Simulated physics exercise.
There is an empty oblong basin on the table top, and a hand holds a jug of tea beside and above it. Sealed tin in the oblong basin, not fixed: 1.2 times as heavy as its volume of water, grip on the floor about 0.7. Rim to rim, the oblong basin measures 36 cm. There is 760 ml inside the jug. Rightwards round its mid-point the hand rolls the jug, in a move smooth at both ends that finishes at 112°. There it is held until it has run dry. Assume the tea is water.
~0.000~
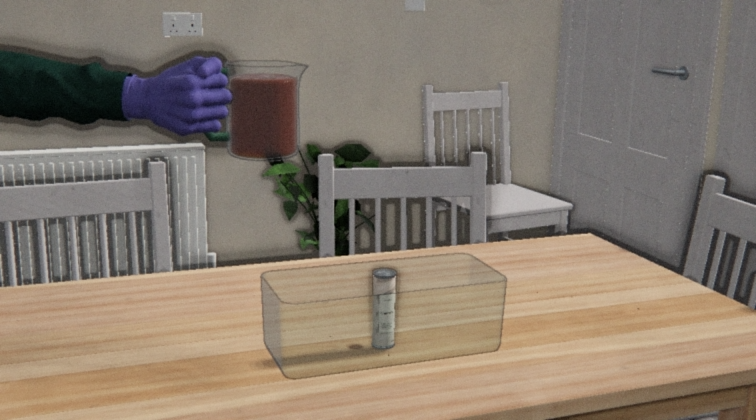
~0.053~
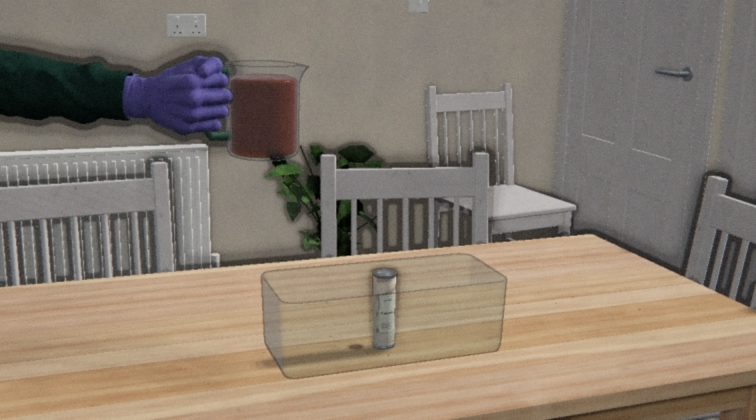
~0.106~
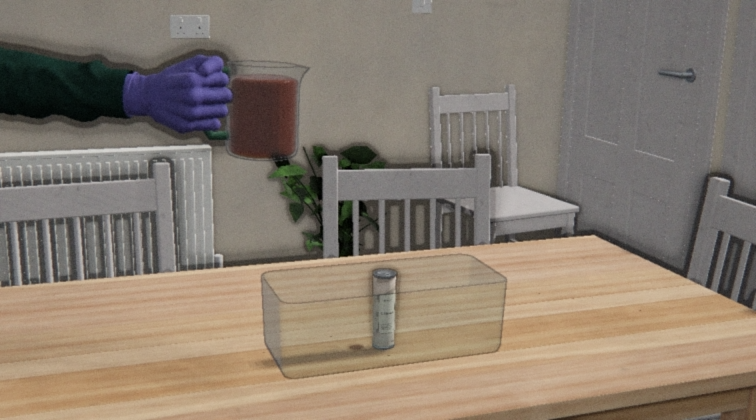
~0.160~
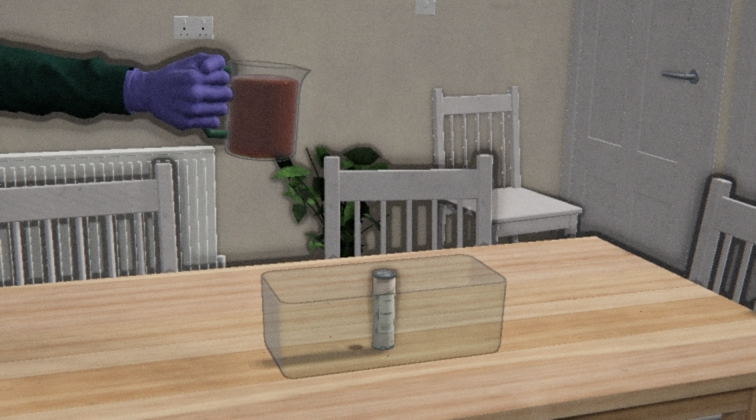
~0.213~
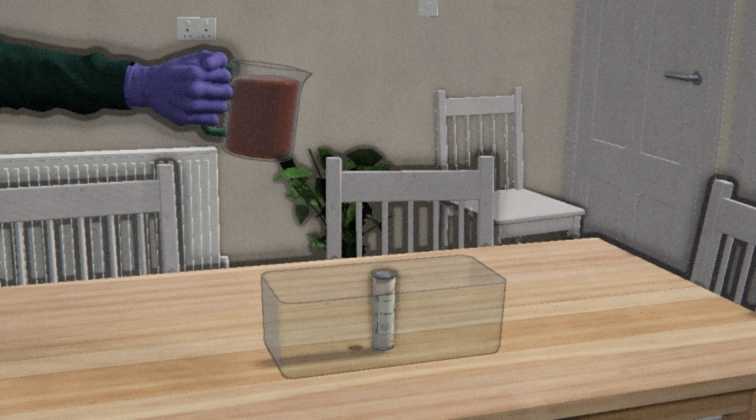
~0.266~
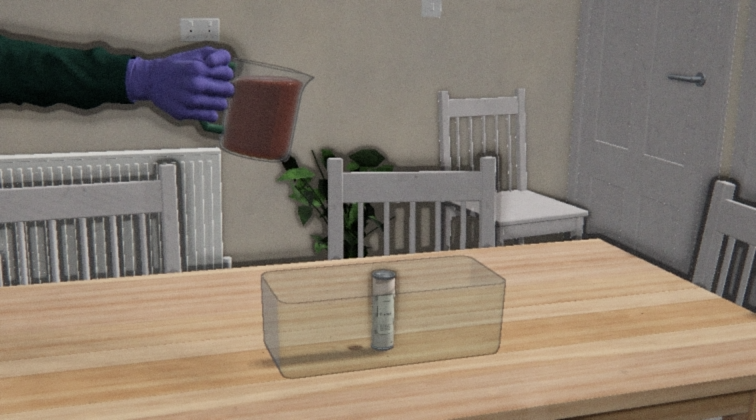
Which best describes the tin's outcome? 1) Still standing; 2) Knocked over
2, knocked over.
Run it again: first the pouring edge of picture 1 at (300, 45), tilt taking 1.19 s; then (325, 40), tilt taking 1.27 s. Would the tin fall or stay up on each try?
Run one: It tumbles. Run two: It does not tip.
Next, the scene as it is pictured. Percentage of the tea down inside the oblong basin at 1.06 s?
Some 38 percent of the total.
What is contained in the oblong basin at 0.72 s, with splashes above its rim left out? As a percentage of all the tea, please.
Some 2 per cent.
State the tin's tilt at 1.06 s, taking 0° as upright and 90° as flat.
About 0 degrees from upright.
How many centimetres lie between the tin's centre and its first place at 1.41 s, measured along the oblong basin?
The tin is about 8 cm from where it started.
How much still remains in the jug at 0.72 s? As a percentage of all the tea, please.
Around 82 percent.
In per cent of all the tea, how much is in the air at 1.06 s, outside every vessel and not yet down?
About 34 per cent.
By 0.72 s the tilt is 67° and 82 per cent is still to pour; the tin stands where it began.
By 1.06 s the tilt is 103° and 27 per cent is still to pour; the tin stands where it began.
By 1.41 s the tilt is 112° and 1 per cent is still to pour; the tin leans 46°.
By 1.79 s the tilt is 112° and 0 per cent is still to pour; the tin lies on its side.
At rest the tin lies on its side.
